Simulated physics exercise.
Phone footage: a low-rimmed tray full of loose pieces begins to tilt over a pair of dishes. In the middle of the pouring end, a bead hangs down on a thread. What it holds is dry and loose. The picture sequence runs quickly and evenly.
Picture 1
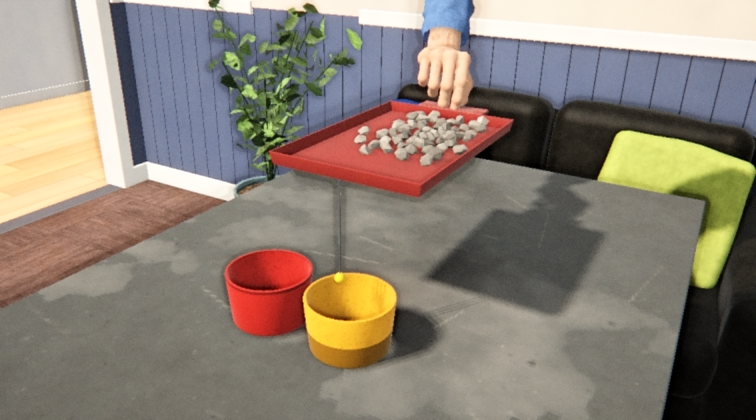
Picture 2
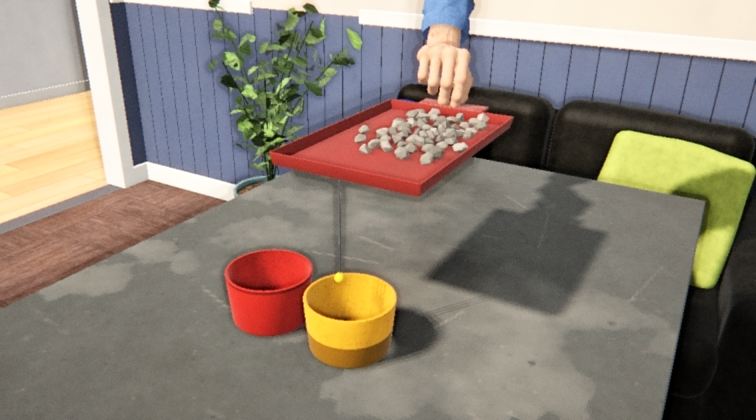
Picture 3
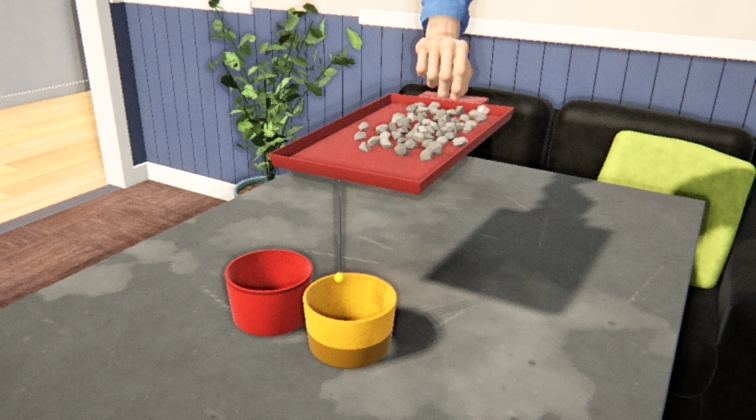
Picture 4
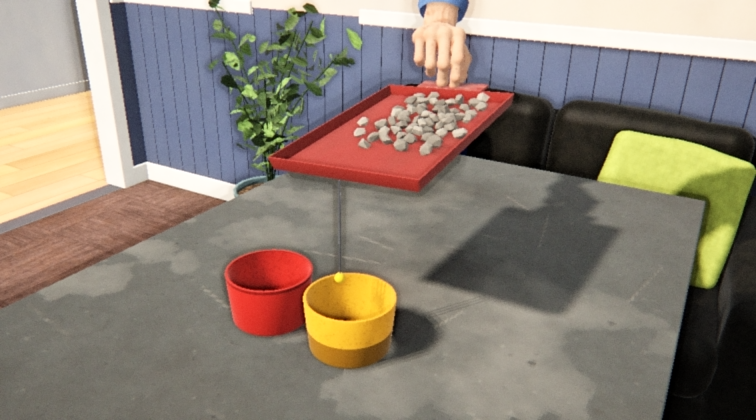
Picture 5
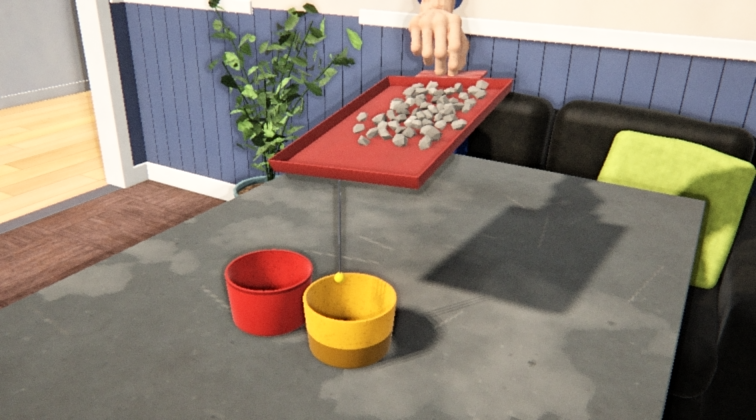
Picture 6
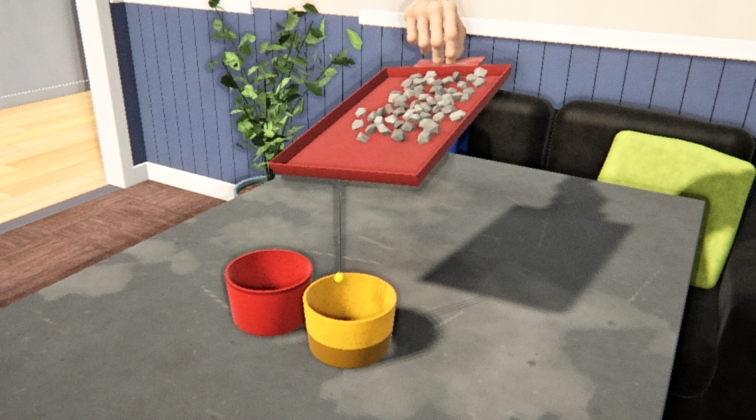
Red tray of grey gravel tilting gradually as a hand raises its far end above red and yellow dishes on a table.
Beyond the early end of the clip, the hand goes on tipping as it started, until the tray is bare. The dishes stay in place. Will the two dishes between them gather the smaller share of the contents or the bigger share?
The load mostly goes into the dishes.
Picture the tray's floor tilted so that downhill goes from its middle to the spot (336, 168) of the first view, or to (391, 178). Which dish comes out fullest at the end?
Going by the two slopes in order, it's the left-side one and then the right-side one.
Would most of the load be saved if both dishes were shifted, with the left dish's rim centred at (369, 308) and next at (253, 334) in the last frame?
Short of half, then short of half.
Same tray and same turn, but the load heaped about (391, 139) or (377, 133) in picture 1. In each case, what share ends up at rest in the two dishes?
Roughly 80 per cent, and 80 per cent.
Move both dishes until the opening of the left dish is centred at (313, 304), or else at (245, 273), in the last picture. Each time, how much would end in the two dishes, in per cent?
10 %, then 80 %.
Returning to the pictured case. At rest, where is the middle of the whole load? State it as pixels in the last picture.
Resting centre, last frame: Roughly (267, 313).
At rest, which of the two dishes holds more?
Observation: The greater share ends in the dish at the left.
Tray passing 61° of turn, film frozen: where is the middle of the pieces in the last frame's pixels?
The load is centred around (301, 158).
Shortly afterwards, tray tipped steeply; the bulk on the tray; a little in the air.
Next, tray tipped past a quarter turn; near a third on the tray; only a few in the right dish; near a third in the left dish; a little outside both; near a quarter in the air.
Some moments later, tray tipped past a quarter turn; a little in the right dish; the bulk in the left dish; near a quarter outside both.
In the end, tray tipped past a quarter turn; a little in the right dish; the bulk in the left dish; near a quarter outside both.
